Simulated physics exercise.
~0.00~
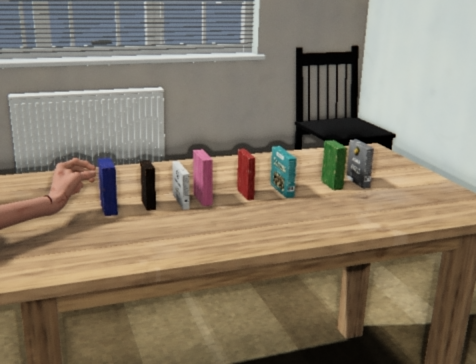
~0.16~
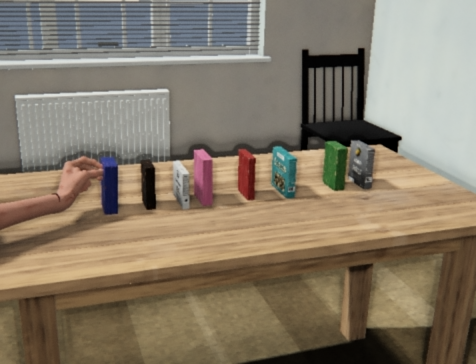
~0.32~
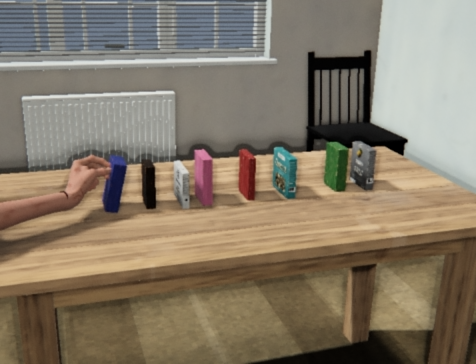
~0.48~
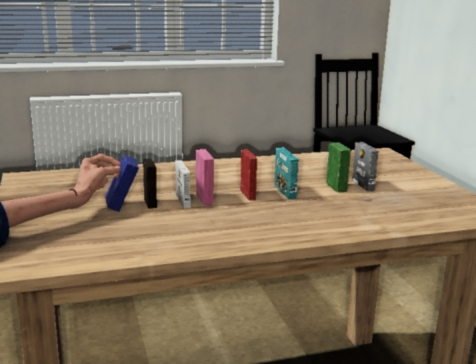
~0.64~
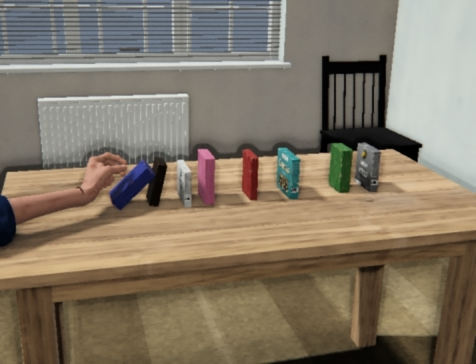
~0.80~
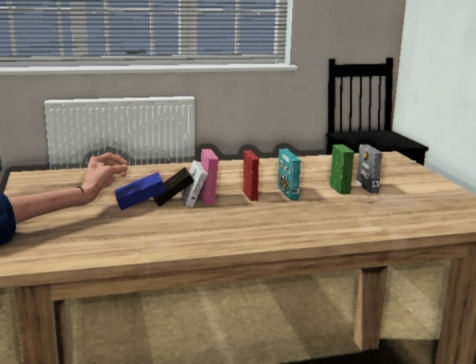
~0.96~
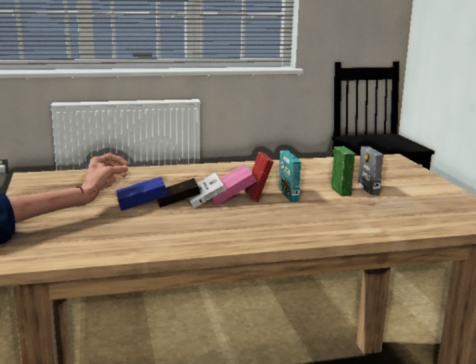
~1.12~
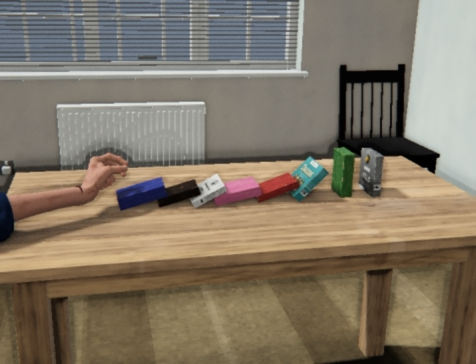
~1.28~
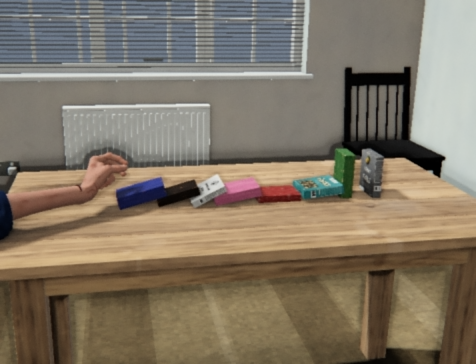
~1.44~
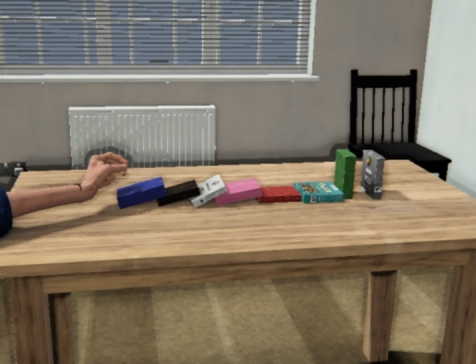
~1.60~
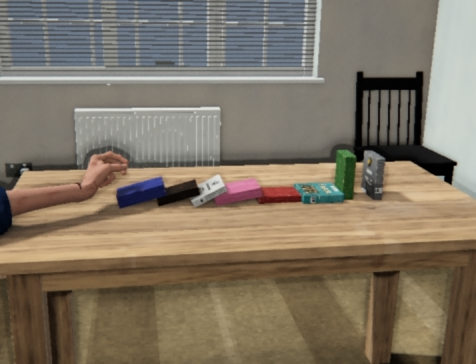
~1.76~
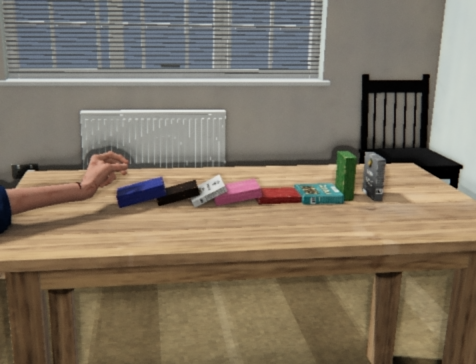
A hand tips the blue block, toppling five more rightward, while green and grey stay standing.
